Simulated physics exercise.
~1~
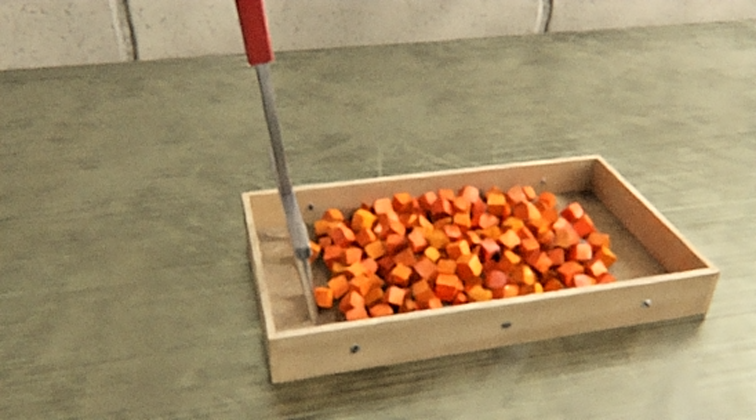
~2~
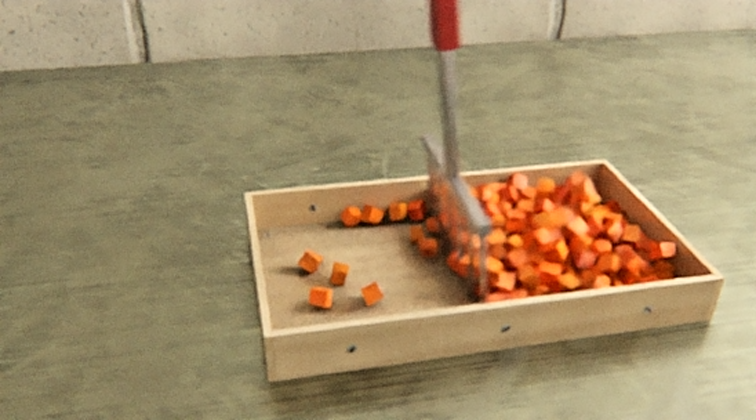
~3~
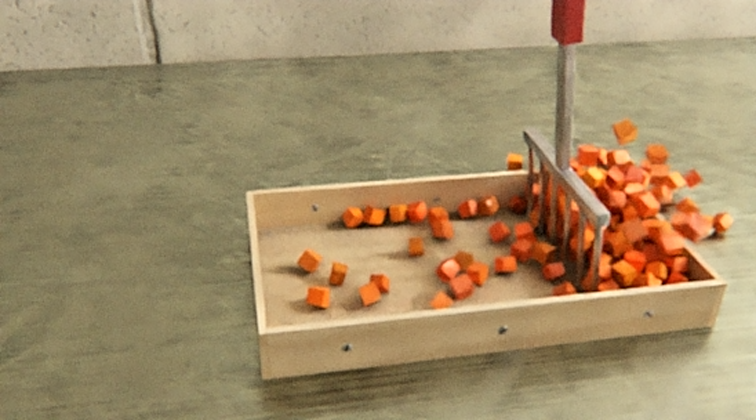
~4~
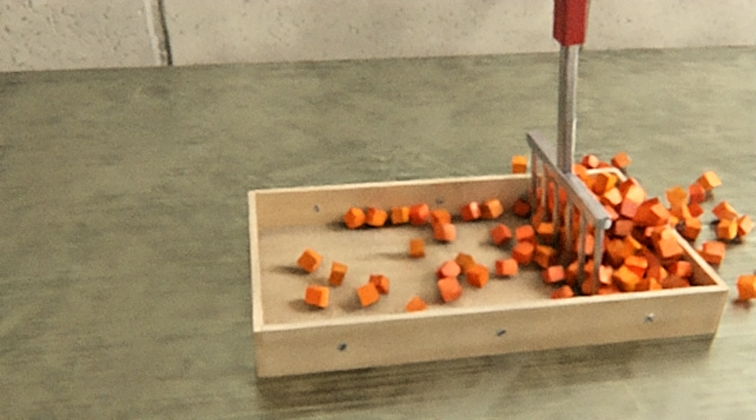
On a greenish tabletop, a red-handled metal comb swept a heap of orange vegetable dice rightward through a shallow wooden trough, leaving a few behind, then stopped near the right end as dice piled up and some tumbled over the edge.
